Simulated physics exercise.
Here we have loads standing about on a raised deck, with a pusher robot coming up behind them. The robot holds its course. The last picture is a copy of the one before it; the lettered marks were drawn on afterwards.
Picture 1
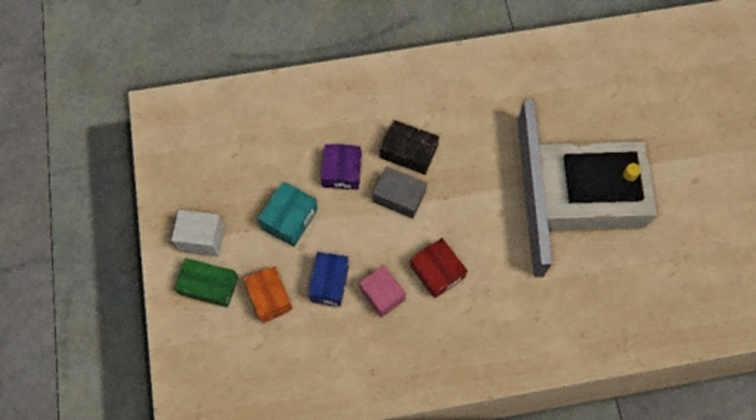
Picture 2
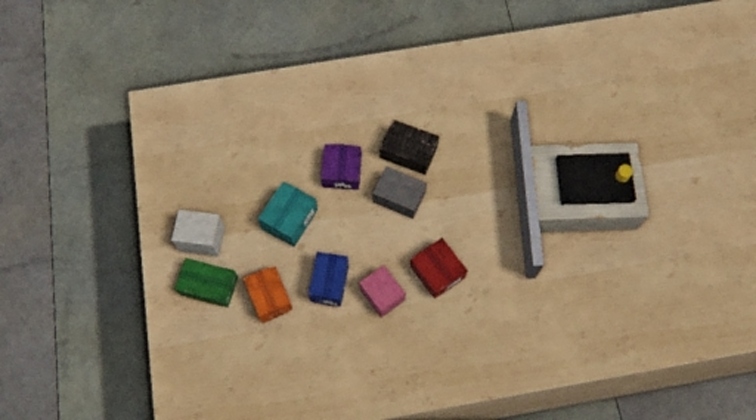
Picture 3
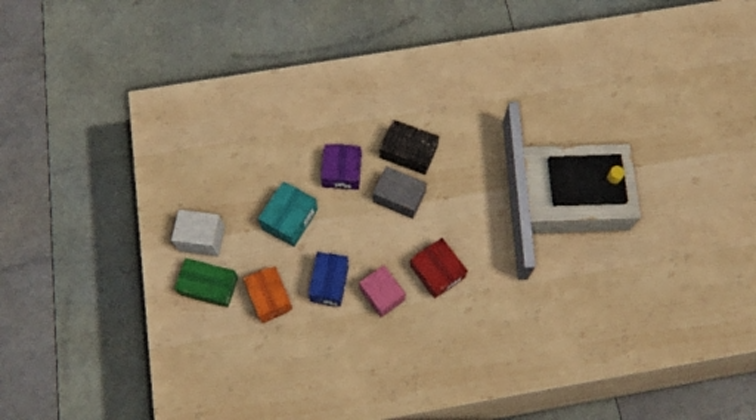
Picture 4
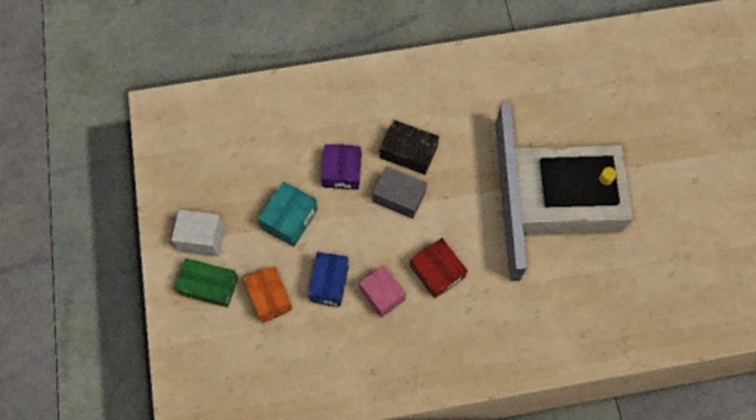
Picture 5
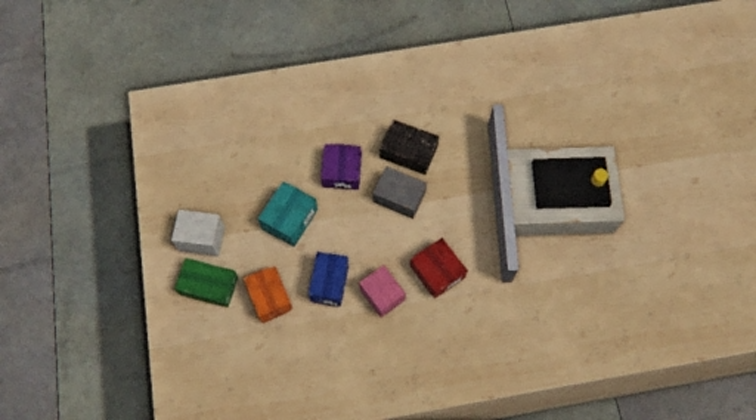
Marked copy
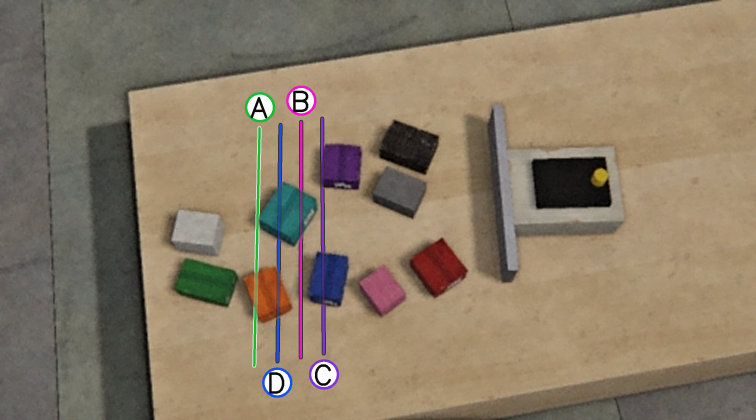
A pusher robot with a wide grey blade creeping left across a pale raised deck towards scattered colourful loads that stay still.
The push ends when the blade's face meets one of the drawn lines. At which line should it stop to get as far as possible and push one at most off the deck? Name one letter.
At A, and not beyond.
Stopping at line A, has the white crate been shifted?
By then, yes.
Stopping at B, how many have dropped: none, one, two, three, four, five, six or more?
The count is none.
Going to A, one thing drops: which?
It is the green box.
On the copy, A at (257, 241); B at (301, 233); C at (323, 230); D at (279, 237).
On A. First, robot (478, 197); pink crate (365, 300); black crate (382, 154).
Then, robot (389, 212); green box (192, 282); orange box (235, 296).
Finally, robot (318, 224); green box over the edge; white crate (147, 242); one fallen.
By contrast, B is within the limit but short; C is within the limit but short; D is within the limit but short.
